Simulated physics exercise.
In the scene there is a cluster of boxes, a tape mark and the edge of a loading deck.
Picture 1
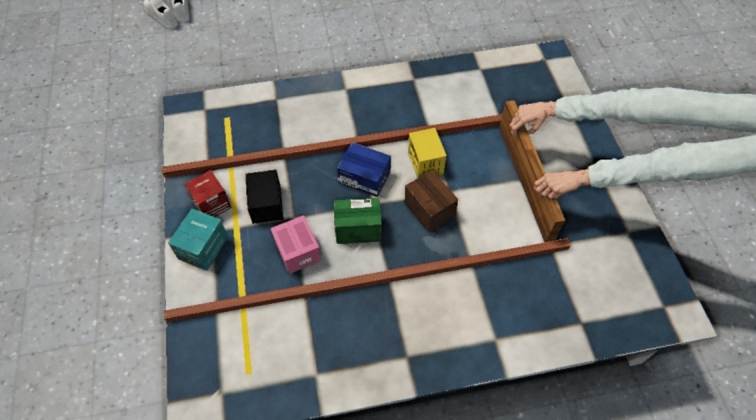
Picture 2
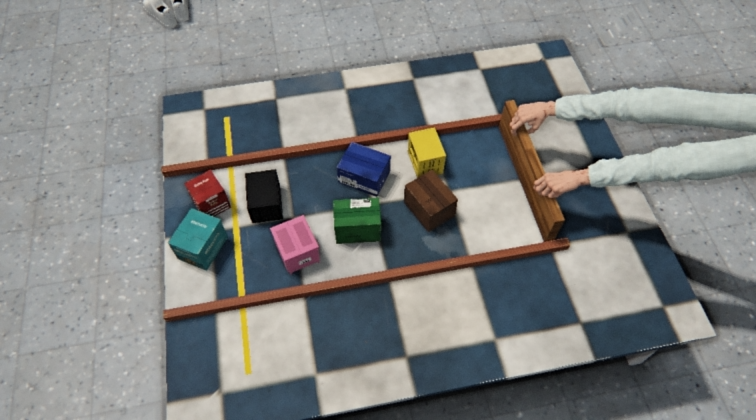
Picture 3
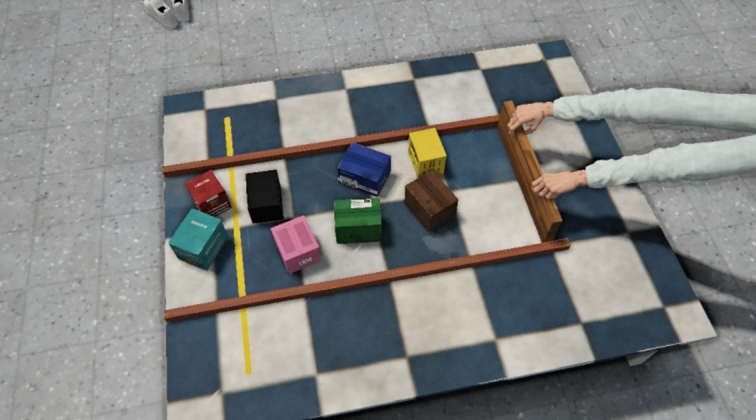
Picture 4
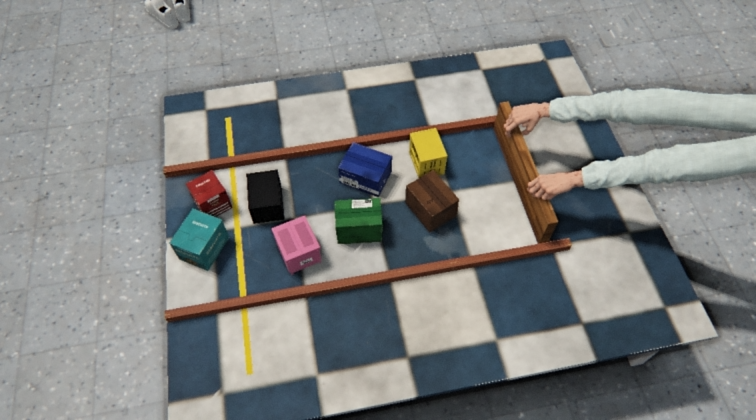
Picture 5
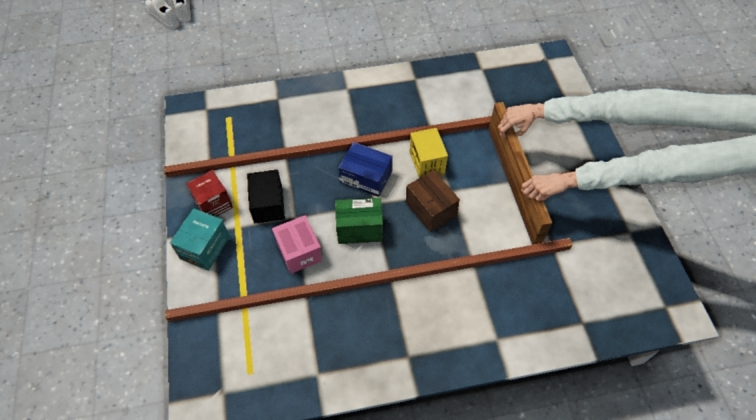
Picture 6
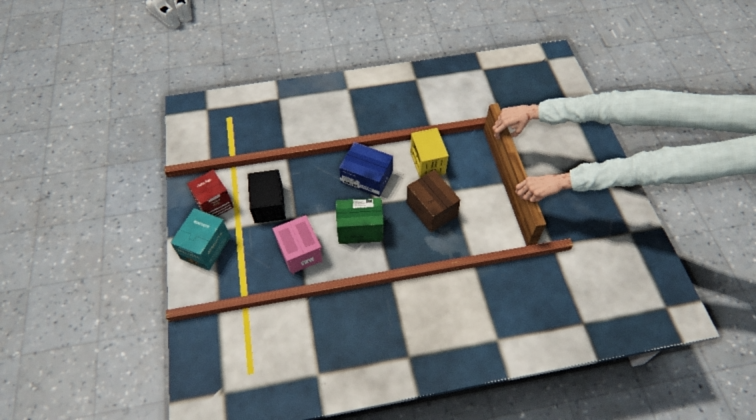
Two hands in pale sleeves grip a wooden plank at the right end of a blue-and-white checked deck, seen from above at an angle over a grey speckled floor. Between two reddish-brown rails sit turquoise, red and black boxes near a yellow tape line at left, then pink, green, blue, brown and yellow ones. The hands slide the plank slightly left, while the boxes and view barely change.
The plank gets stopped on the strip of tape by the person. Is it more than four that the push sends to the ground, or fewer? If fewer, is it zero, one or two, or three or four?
In the end, the drop-off count sits at three or a four.
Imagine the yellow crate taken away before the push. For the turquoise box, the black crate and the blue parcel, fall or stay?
I'd say the turquoise box heads down, the black crate stays up there and the blue parcel stays up there.
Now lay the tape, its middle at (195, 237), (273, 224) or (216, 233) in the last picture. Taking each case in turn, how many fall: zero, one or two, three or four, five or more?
Going through the places as listed, I'd say five or more, then either one or two, then at least five.
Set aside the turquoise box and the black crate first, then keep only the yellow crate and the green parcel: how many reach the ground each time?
That gives 2 for the first pair taken away and 1 for the second.
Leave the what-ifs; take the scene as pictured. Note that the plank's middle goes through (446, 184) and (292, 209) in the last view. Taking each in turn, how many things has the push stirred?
One spot: 2. Other spot: 8.
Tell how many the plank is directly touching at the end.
At rest, 2 are in contact.
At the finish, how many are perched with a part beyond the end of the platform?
That comes to 2 of them.
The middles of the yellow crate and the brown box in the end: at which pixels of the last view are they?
Reading them off: First (219, 186); then (219, 232).
Soon after, none off yet; turquoise box at rest near (201, 240); red box at rest near (211, 196); black crate at rest near (267, 196).
Then, none off yet; turquoise box moving near (199, 239); red box moved a little near (197, 195); black crate moved about its own width near (232, 203).
At rest, the number that fall off is three or four; fallen, pink tote, black crate, red box and turquoise box.
